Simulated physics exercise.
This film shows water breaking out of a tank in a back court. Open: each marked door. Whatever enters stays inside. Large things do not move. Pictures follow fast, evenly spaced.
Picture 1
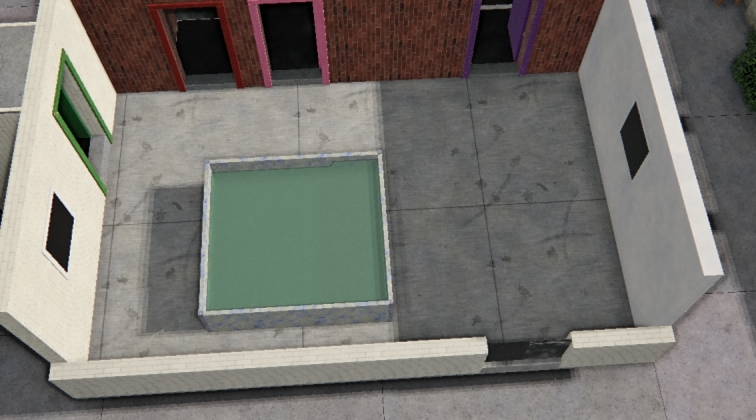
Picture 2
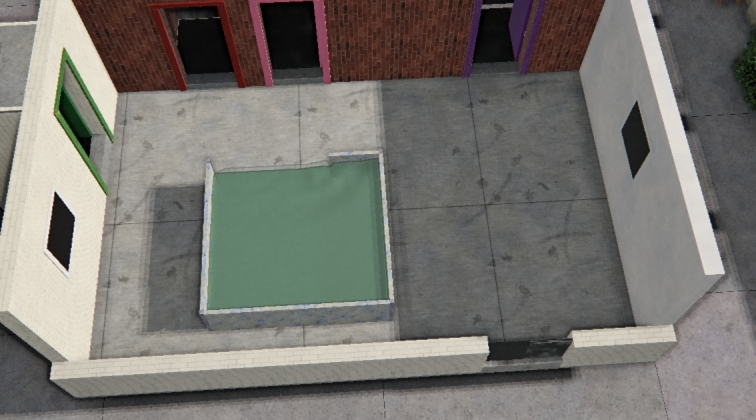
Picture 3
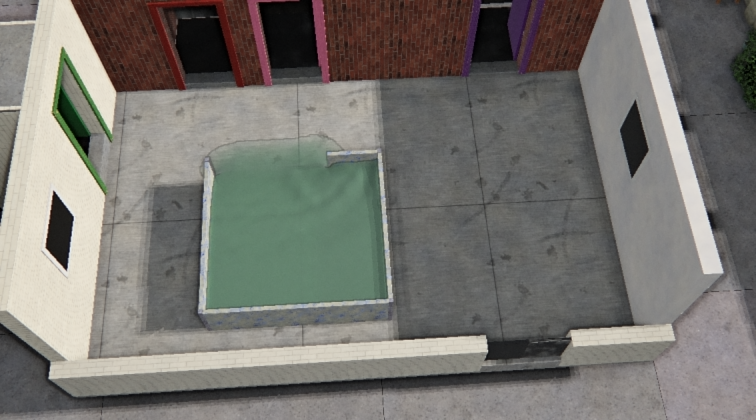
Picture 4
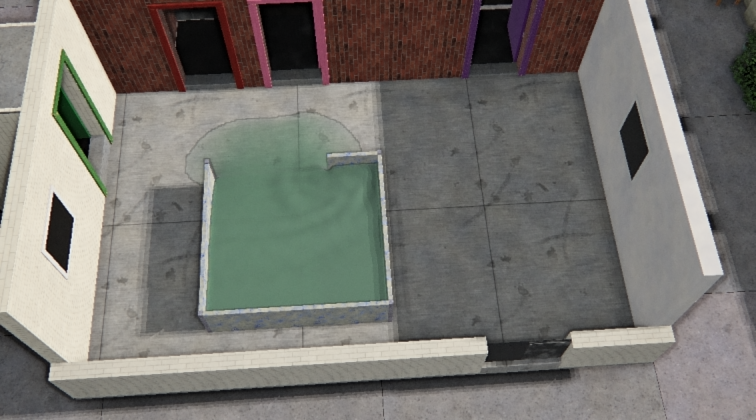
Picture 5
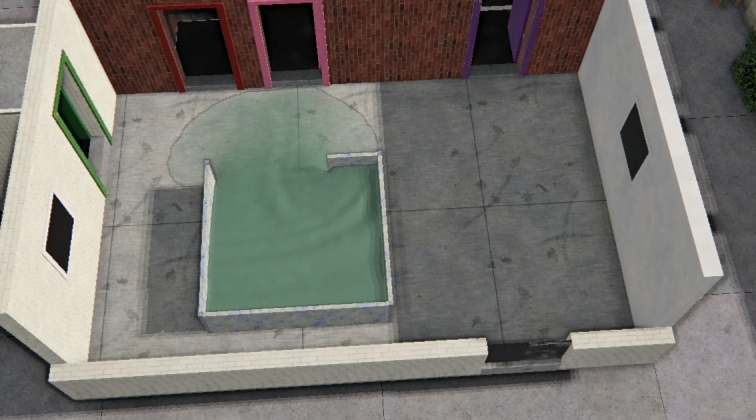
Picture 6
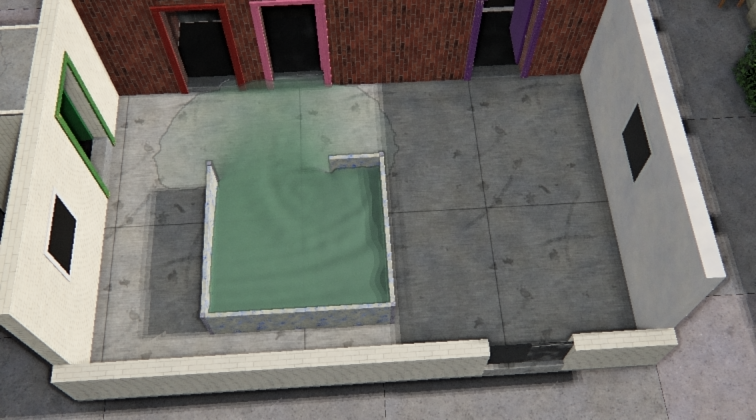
To begin with, still green water fills a low rectangular tank in a walled court with brick at the back. Then a section of the tank's far side opens, and water pours out through the gap. It fans across the paving in a widening, thinning sheet, reaching the brick wall near the pink-framed doorway while ripples cross the tank.
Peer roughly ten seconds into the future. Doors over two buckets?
I expect the red door to see over two buckets. I expect the purple door to see two buckets at most. I expect the green door to see two buckets at most. I expect the pink door to see over two buckets.
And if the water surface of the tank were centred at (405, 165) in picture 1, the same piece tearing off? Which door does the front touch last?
That would be the one in green.
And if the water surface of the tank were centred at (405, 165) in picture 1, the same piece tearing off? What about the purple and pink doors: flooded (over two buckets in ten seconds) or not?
Looking at both, the purple door ends up above, and the pink door ends up above.
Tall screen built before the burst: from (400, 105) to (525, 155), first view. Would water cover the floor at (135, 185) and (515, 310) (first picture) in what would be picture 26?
Result, in order: Swamped / bone-dry.
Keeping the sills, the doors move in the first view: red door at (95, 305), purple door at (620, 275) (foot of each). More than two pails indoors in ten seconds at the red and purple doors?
Red is flooded, purple is flooded.
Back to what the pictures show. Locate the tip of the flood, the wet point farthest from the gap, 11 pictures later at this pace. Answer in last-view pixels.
The front's farthest point is close to (537, 84).
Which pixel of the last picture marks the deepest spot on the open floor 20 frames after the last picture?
Somewhere around (129, 103).
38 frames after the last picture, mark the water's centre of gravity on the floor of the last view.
That comes out near (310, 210).
A moment on, water covers 20 % of the floor; the red door over two buckets in, the purple door not reached, the green door not reached, the pink door far over two buckets in.
Next, water covers 30 % of the floor; the red door far over two buckets in, the purple door wet at the sill, nothing in, the green door wet at the sill, nothing in, the pink door far over two buckets in.
Then, water covers 65 % of the floor; the red door far over two buckets in, the purple door wet at the sill, nothing in, the green door wet at the sill, nothing in, the pink door far over two buckets in.
Later, water covers 85 % of the floor; the red door far over two buckets in, the purple door wet at the sill, nothing in, the green door wet at the sill, nothing in, the pink door far over two buckets in.
In the end, water covers 95 % of the floor; the red door far over two buckets in, the purple door under two buckets in, the green door wet at the sill, nothing in, the pink door far over two buckets in.
